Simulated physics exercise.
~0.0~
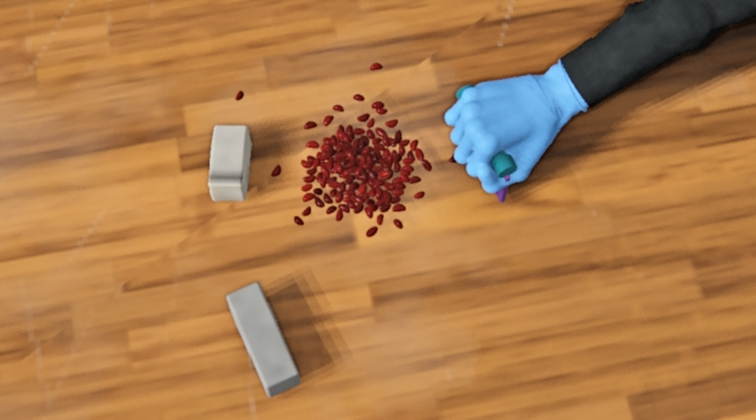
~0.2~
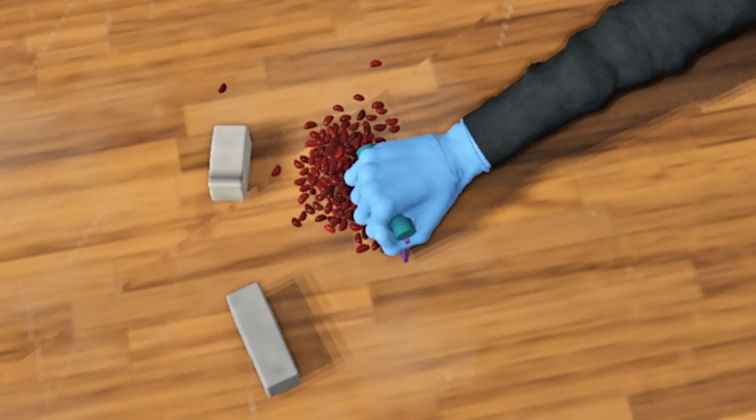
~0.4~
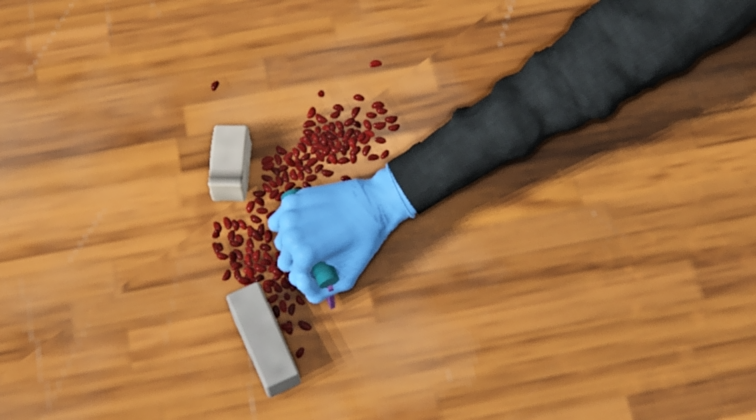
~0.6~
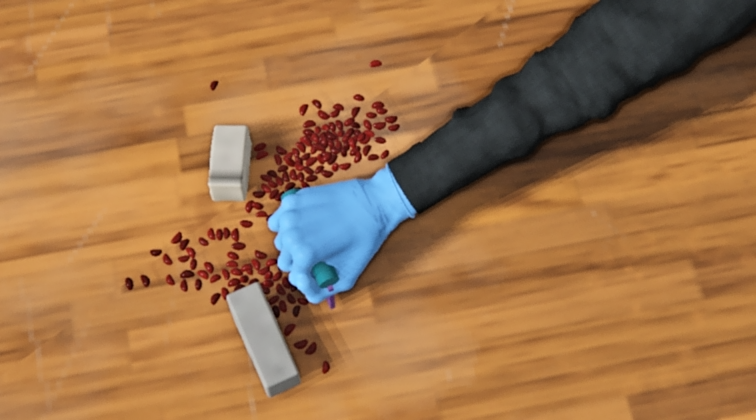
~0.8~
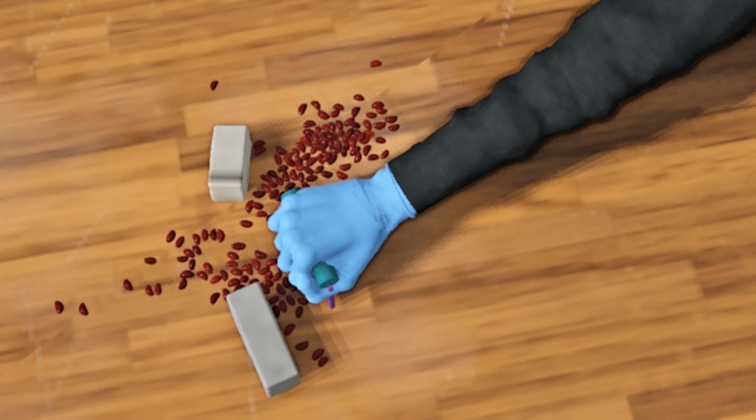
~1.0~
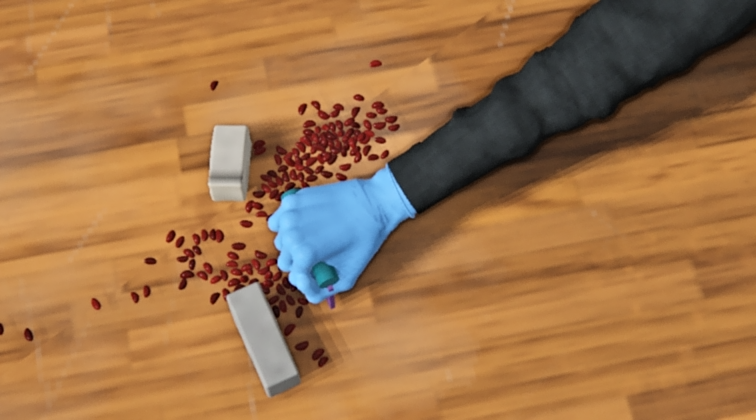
A blue-gloved hand in a dark sleeve, gripping a teal-ended tool, moves in from the upper right toward a loose pile of red kidney beans on a wooden surface. It sweeps left and downward into the pile, pushing part of it toward the gap between two grey blocks. The hand then halts just short of the blocks. Some beans keep sliding through the opening, and a few roll away to the far left. Most stay behind, strewn in a band beside the hand and against the blocks, which do not move.
